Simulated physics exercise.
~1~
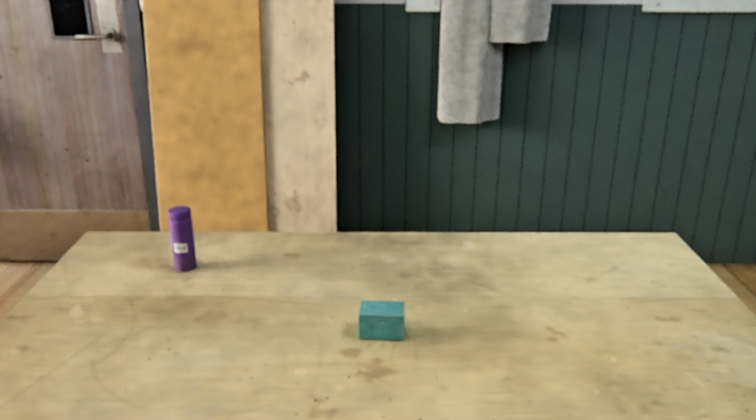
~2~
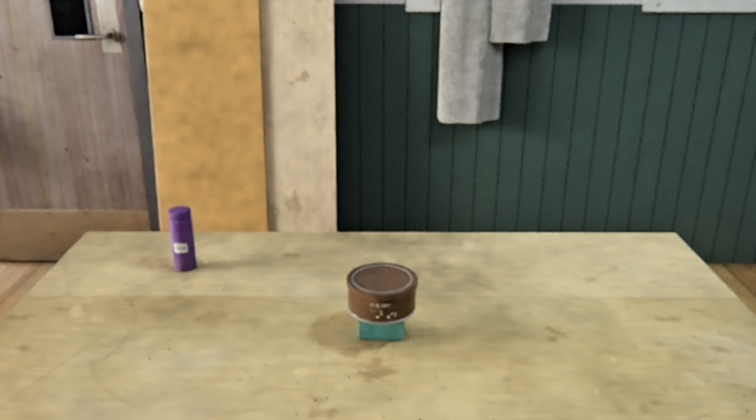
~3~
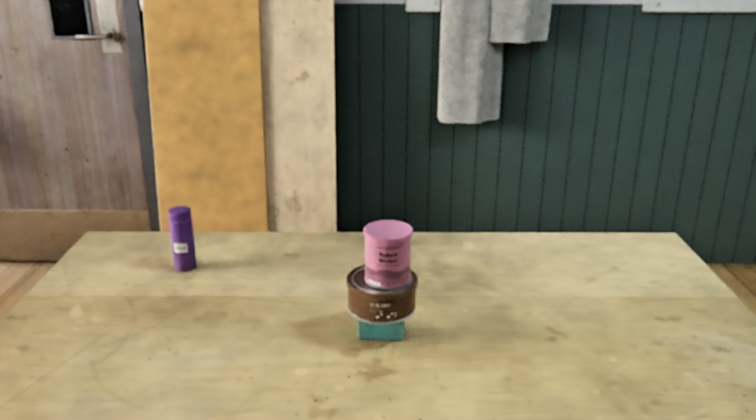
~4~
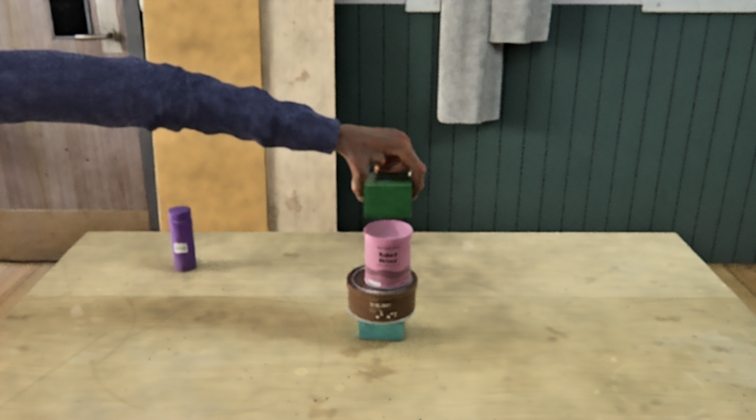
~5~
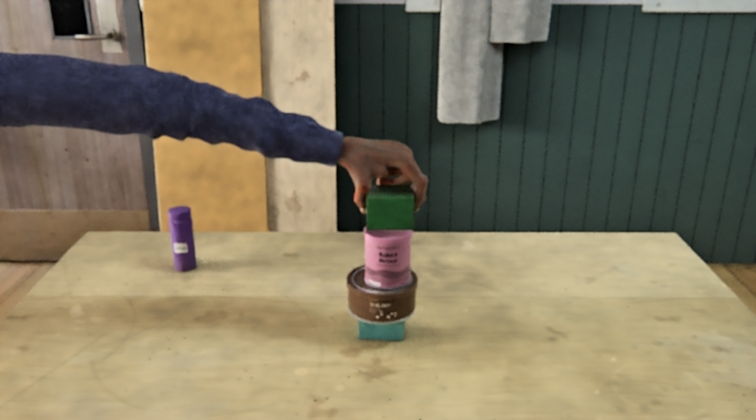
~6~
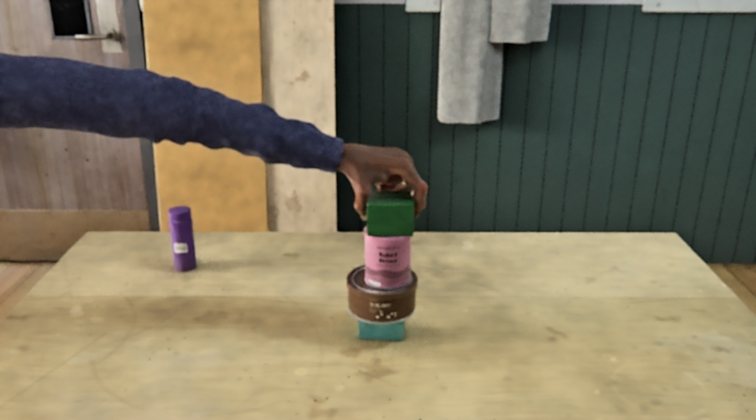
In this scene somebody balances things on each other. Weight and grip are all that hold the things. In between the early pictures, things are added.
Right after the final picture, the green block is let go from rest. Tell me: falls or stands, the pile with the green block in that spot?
Most likely the pile survives.
Then, 0.30 s later than the last frame, all is still.
Then, 0.70 s later than the last frame, green block resting near (390, 214).
When it is over, all 5 as before. End places, in pixels of the last picture, green block near (390, 214). The pile holds.
